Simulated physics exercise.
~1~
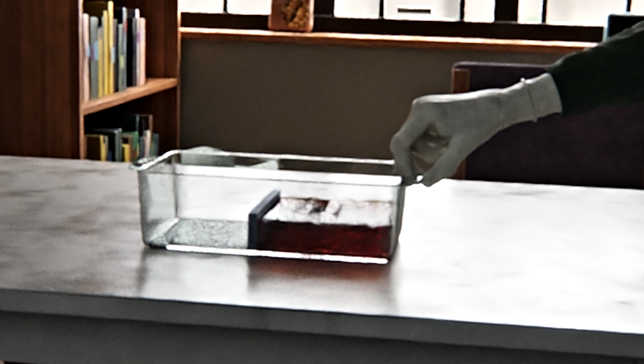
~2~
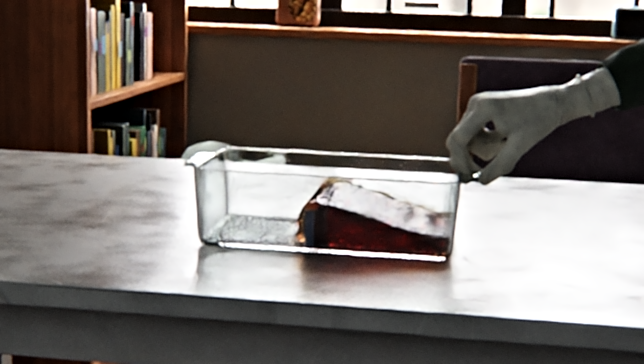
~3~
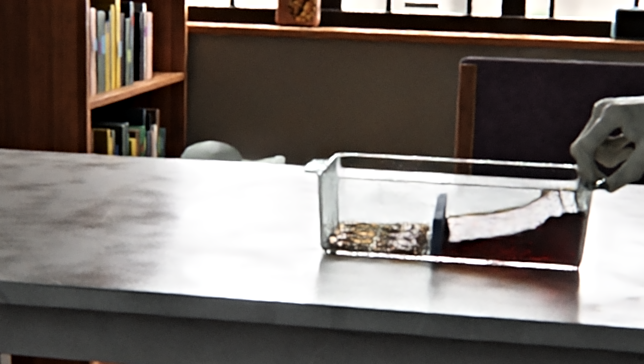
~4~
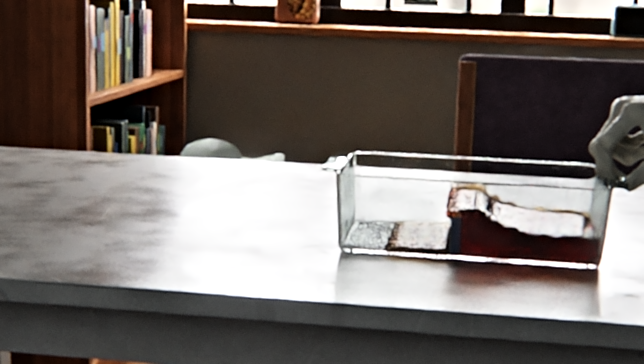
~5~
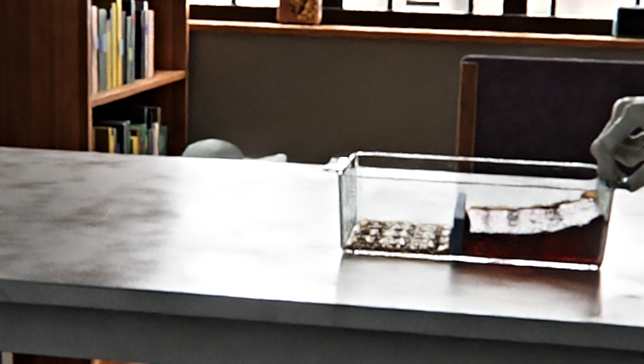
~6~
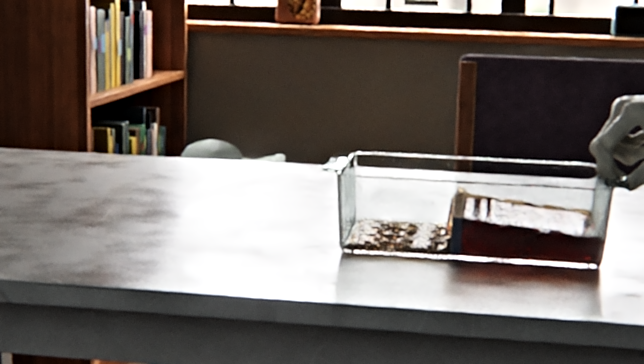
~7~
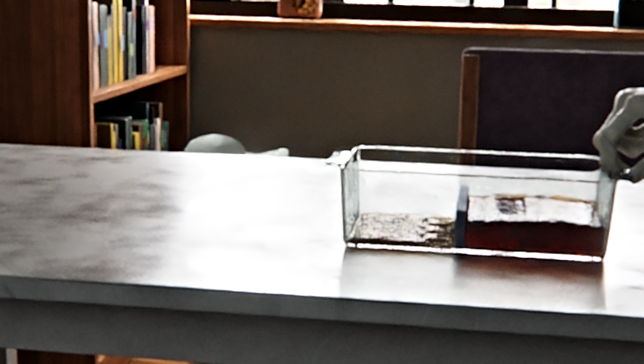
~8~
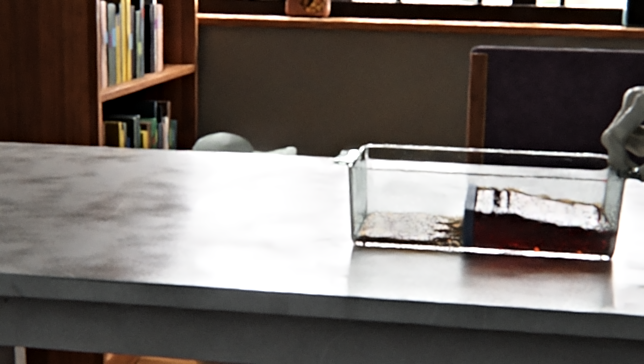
On a pale tabletop in a room with a bookshelf and a window behind, a clear oblong tub holds dark reddish tea to the right of an upright divider. A hand at the tub's right end pulls it to the right along the table. The tea tilts and heaps up toward the divider, then swings back and climbs the right end as the tub nears its stopping place. With the tub halted, the tea rocks back and forth in shrinking waves. It ends mostly on the right, its surface still slightly uneven, with the hand still at the tub's end.
